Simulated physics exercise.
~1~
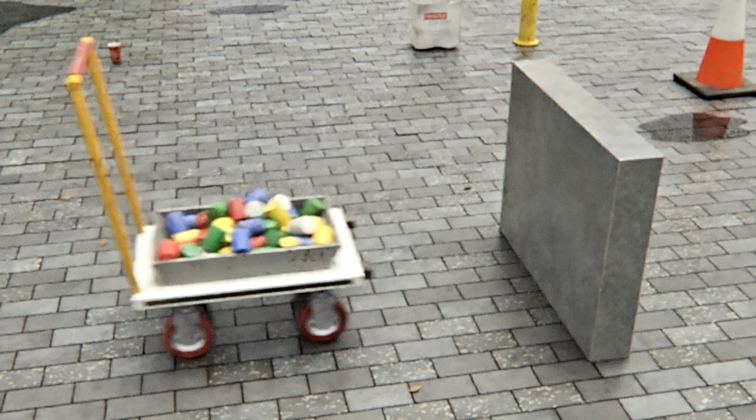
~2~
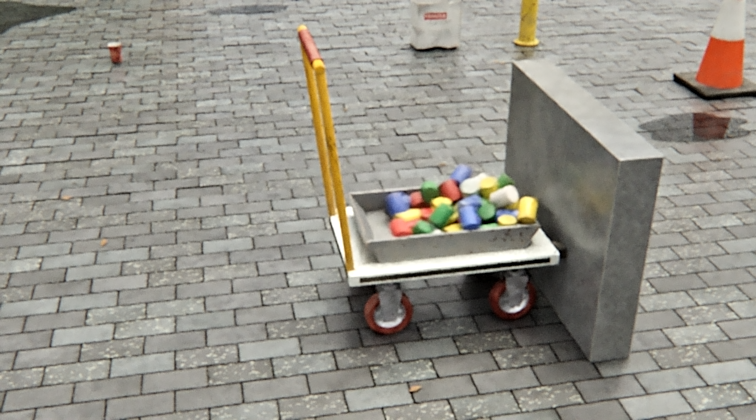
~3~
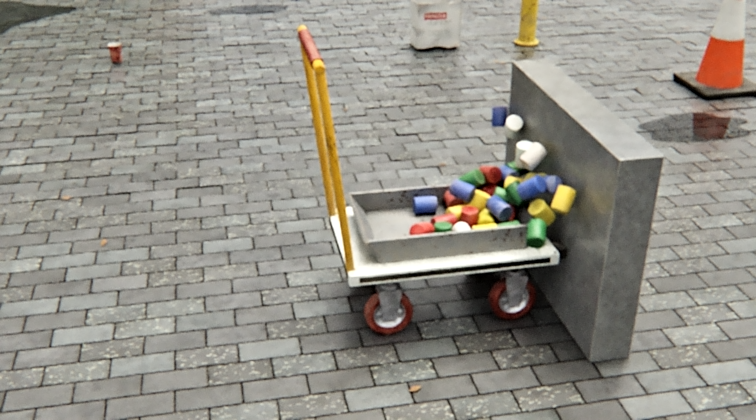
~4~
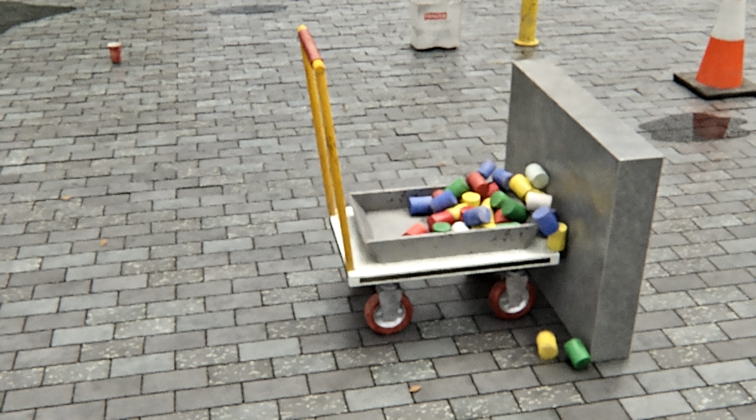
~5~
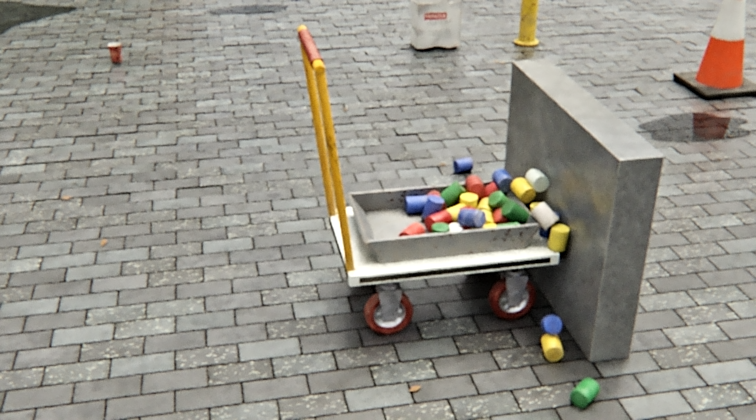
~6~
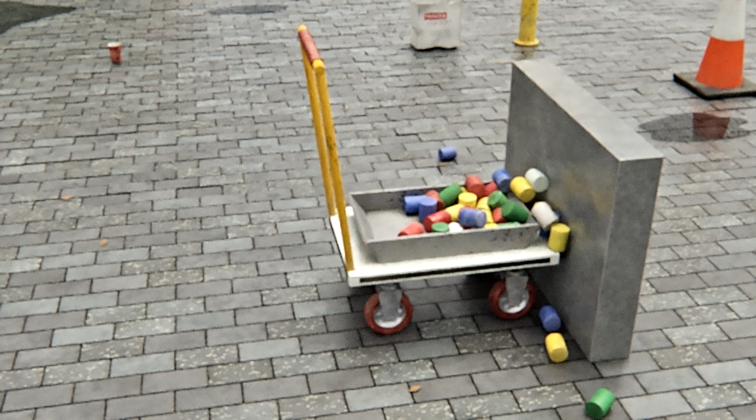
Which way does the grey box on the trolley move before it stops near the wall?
The grey box moves to the right, carried along on the trolley.
